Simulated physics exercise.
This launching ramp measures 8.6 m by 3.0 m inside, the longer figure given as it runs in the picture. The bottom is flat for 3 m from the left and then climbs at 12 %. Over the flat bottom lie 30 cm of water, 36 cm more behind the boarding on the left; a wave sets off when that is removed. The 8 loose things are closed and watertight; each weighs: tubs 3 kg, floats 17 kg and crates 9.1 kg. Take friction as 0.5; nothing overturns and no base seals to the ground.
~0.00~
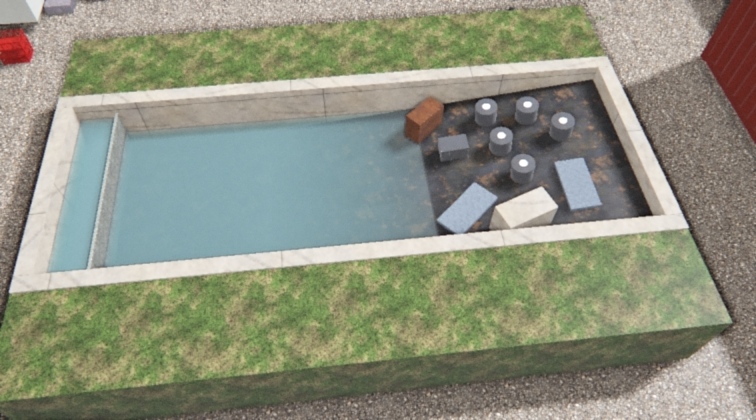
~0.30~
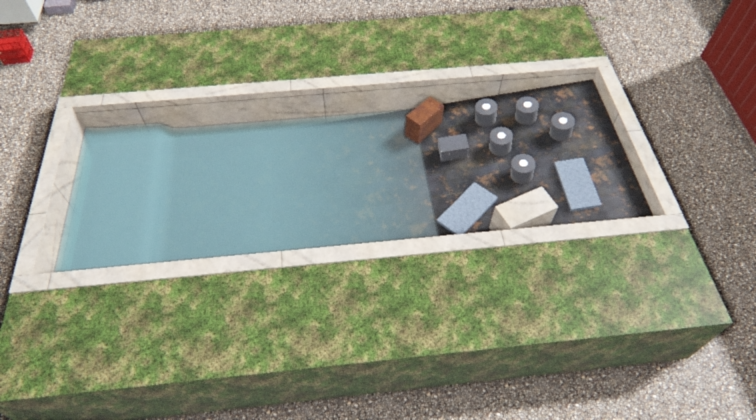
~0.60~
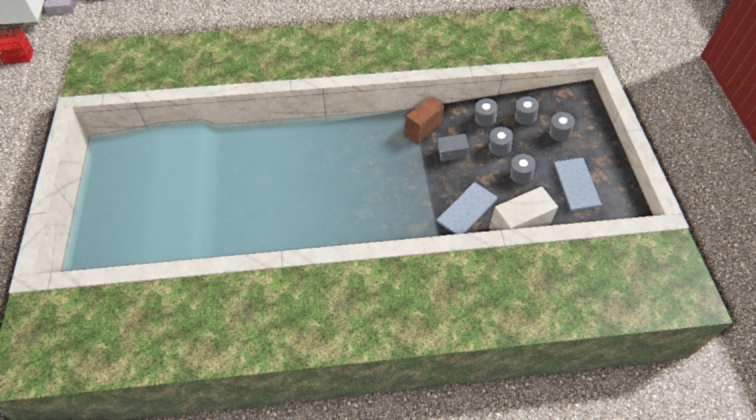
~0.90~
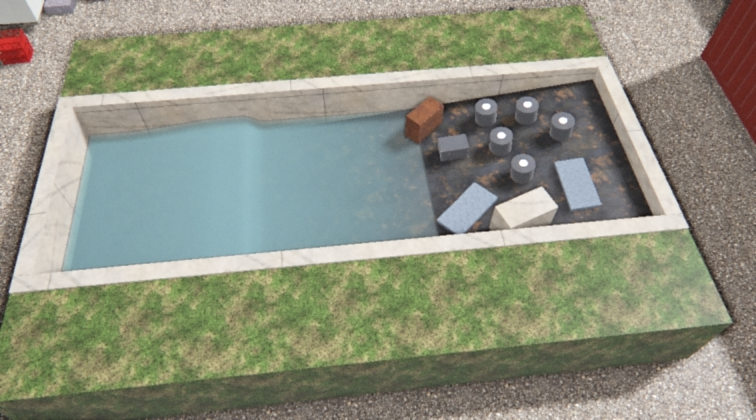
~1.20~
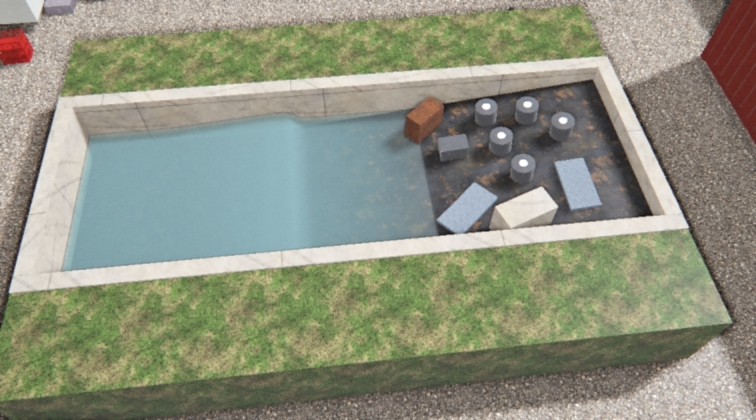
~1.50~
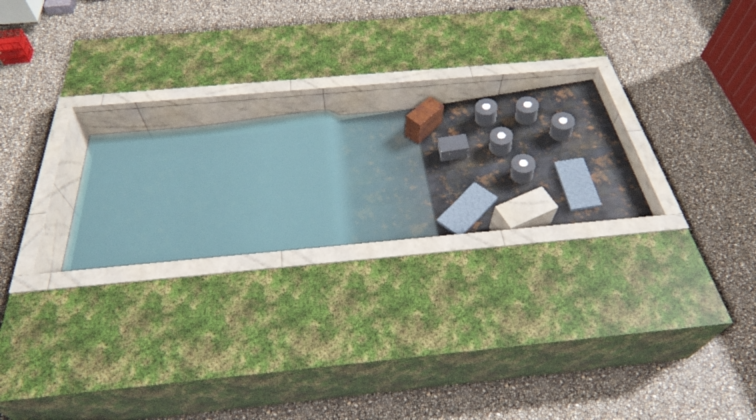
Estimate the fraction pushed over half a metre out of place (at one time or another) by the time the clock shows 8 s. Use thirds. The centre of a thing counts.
That comes to between one and two thirds.
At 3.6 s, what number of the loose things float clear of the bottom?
At that moment 1.
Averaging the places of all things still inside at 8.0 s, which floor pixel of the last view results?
At about (458, 174).
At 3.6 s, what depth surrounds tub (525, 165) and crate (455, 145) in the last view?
Roughly 3 and 5 cm.
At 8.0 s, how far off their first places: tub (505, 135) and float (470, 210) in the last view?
In turn: 250 cm, 140 cm.
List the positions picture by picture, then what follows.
In the first frame, a tub at (488, 107), on the bottom; a float at (468, 208) rests on the ground; 16.3 m2 under water; 0 of 8 have shifted.
In the second frame, a tub at (488, 107) rests on the ground; a float at (468, 208), on the bottom; water covers 16.3 m2; 0 of 8 have shifted.
In the third frame, a tub at (488, 107), on the bottom; a float at (468, 208), on the bottom; 16.3 m2 under water; 0 of 8 have shifted.
In the fourth frame, a tub at (488, 107) rests on the ground; a float at (468, 208) rests on the ground; water covers 16.3 m2; 0 of 8 have shifted.
In the fifth frame, a tub at (488, 107) rests on the ground; a float at (468, 208), on the bottom; 16.3 m2 under water; 0 of 8 have shifted.
In the sixth frame, a tub at (488, 107) rests on the ground; a float at (468, 208), on the bottom; water covers 16.3 m2; 0 of 8 have shifted.
After 2.1 s 0 of 8 are over 50 cm from their spots; 0 afloat.
After 3.6 s 0 of 8 are over 50 cm from their spots; 1 afloat.
After 5.6 s 4 of 8 are over 50 cm from their spots; 3 afloat.
After 8.0 s 4 of 8 are over 50 cm from their spots, and 4 have been at some point; 3 afloat.
